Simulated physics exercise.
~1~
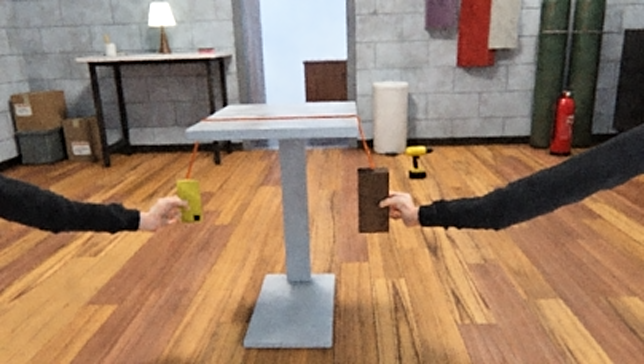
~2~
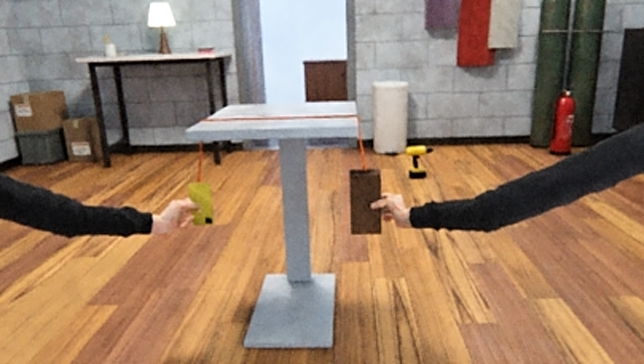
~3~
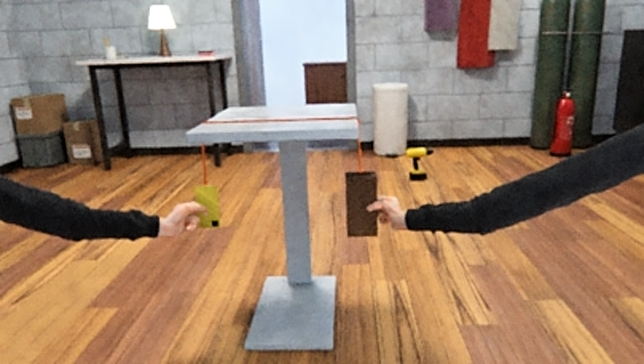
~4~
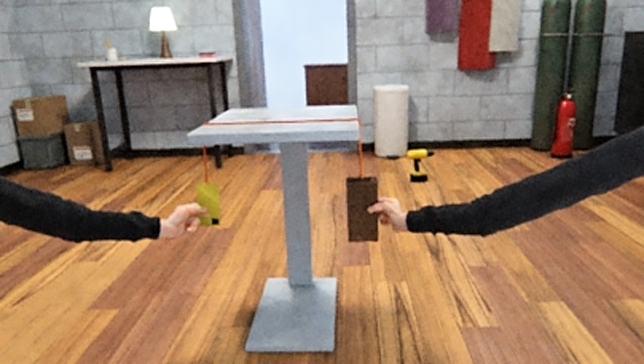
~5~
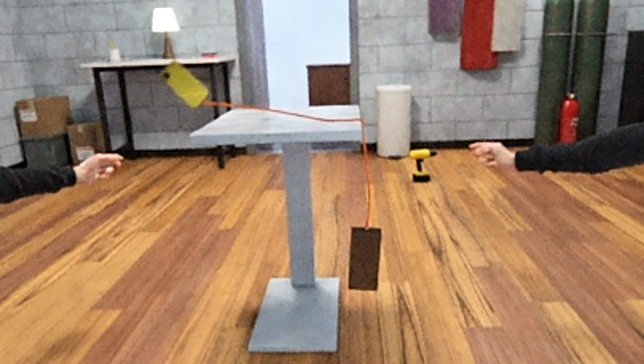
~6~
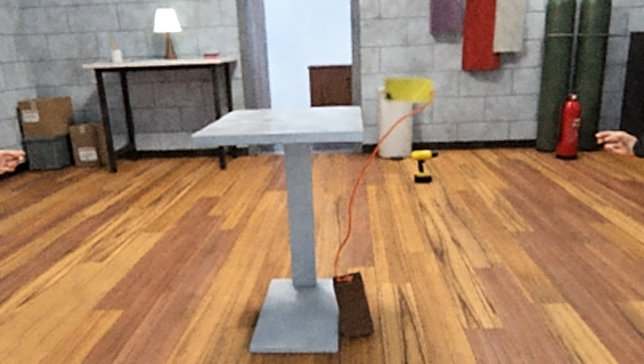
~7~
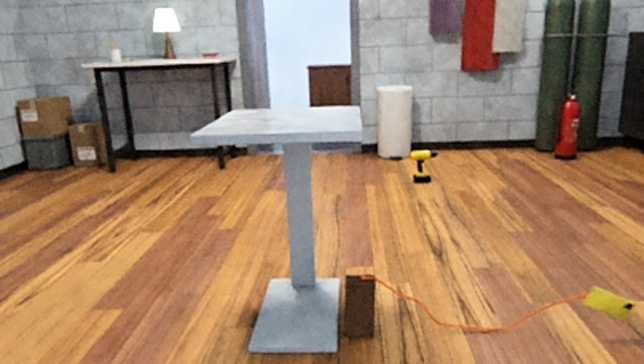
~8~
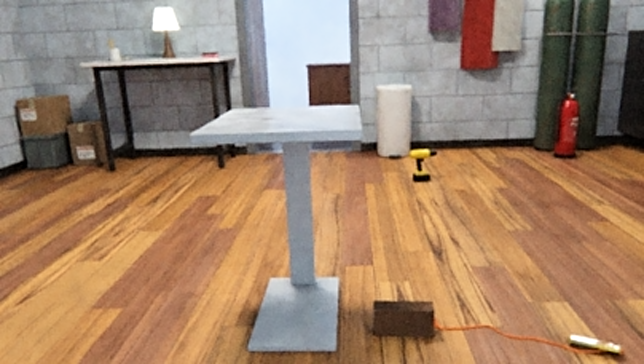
In a room with a wooden floor, two hands release a yellow phone and a brown brick tied to an orange lace across a side table; the brick drops, pulling the phone up and over to the right, and both end on the floor right of the table.
